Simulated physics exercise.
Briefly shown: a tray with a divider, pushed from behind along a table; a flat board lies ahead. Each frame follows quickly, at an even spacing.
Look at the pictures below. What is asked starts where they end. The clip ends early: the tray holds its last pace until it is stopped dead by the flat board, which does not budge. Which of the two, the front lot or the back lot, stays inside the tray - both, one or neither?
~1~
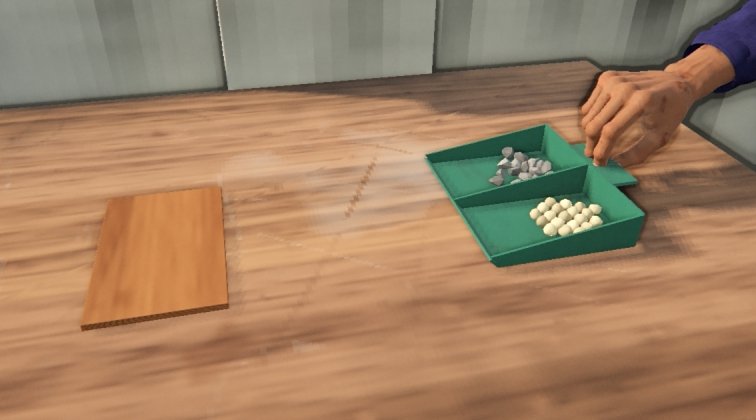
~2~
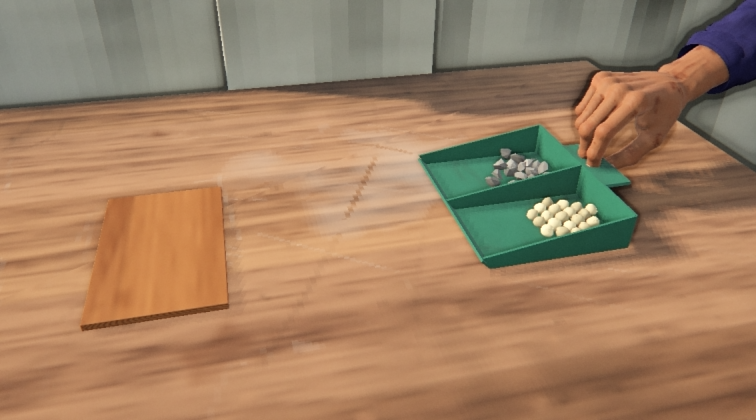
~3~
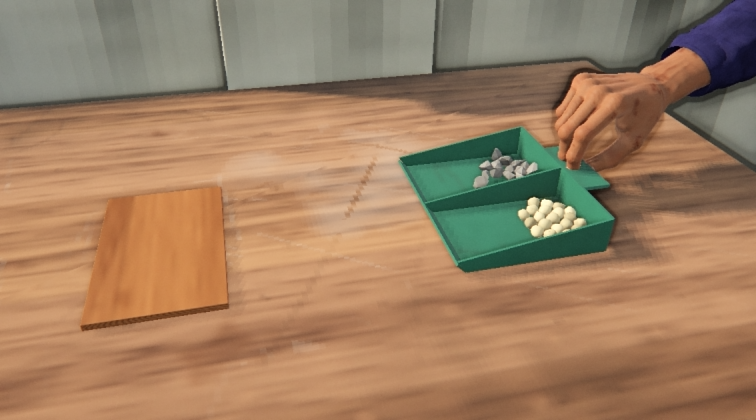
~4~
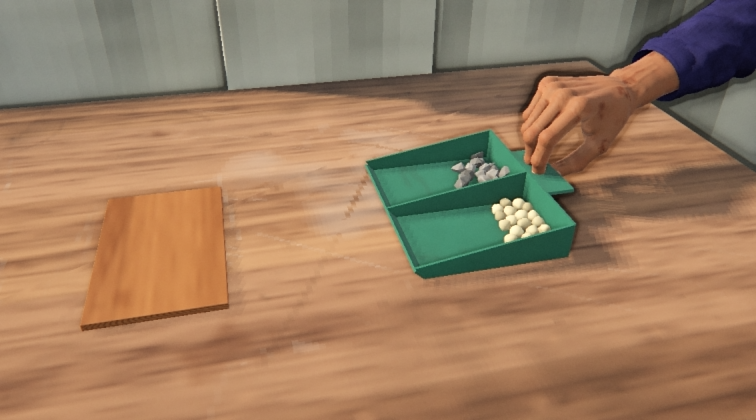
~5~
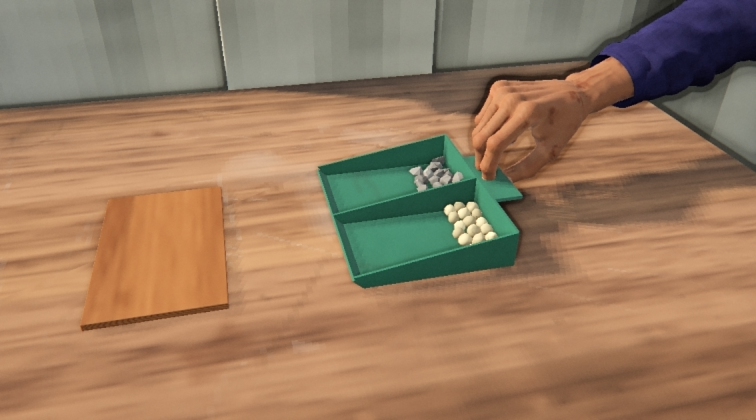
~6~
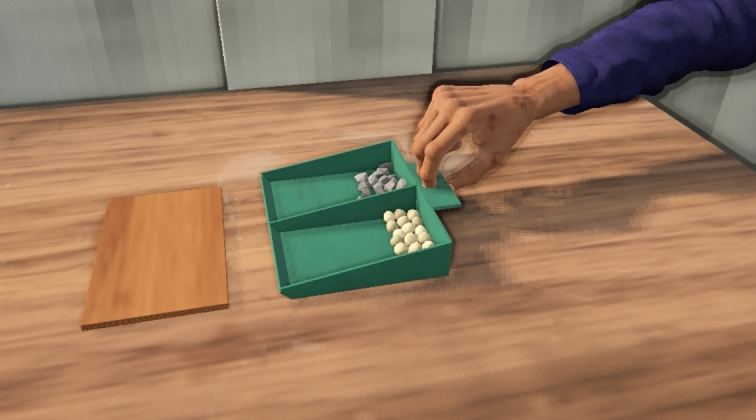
As it turns out, the front lot loses some, the back lot loses some.
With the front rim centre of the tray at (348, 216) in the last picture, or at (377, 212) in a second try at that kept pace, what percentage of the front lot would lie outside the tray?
Lab note: Try 1 0 in a hundred, try 2 0 in a hundred.
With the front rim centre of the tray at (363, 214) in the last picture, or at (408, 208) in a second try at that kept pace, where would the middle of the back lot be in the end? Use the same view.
Try 1 about (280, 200); try 2 about (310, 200).
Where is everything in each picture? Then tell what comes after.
Front rim near (453, 203), at rest; flat board near (159, 277); front lot near (565, 218), a few macadamia nuts; back lot near (525, 167), a few bits of gravel, in the first picture.
Front rim near (446, 203), hardly any of the way covered; back lot near (522, 168), in the second picture.
Front rim near (424, 206), a little of the way covered; front lot near (552, 220), in the third picture.
Front rim near (387, 211), near a third of the way covered; back lot near (480, 174), in the fourth picture.
Front rim near (333, 218), near half of the way covered; front lot near (474, 231), in the fifth picture.
Front rim near (269, 226), the bulk of the way covered; flat board near (159, 277); front lot near (411, 239); back lot near (391, 189), in the sixth picture.
Then, 0.03 s on from there, tray still sliding, front rim near (239, 230); front lot all inside; back lot all inside.
Then, 0.15 s on from there, tray stopped at the flat board; front lot all inside, moved towards the front rim; back lot all inside, moved towards the front rim.
Then, 0.36 s on from there, tray stopped at the flat board; front lot near a third out of the tray; back lot near a third out of the tray.
In the end, tray stopped at the flat board; front lot near a third out of the tray; back lot near a third out of the tray.
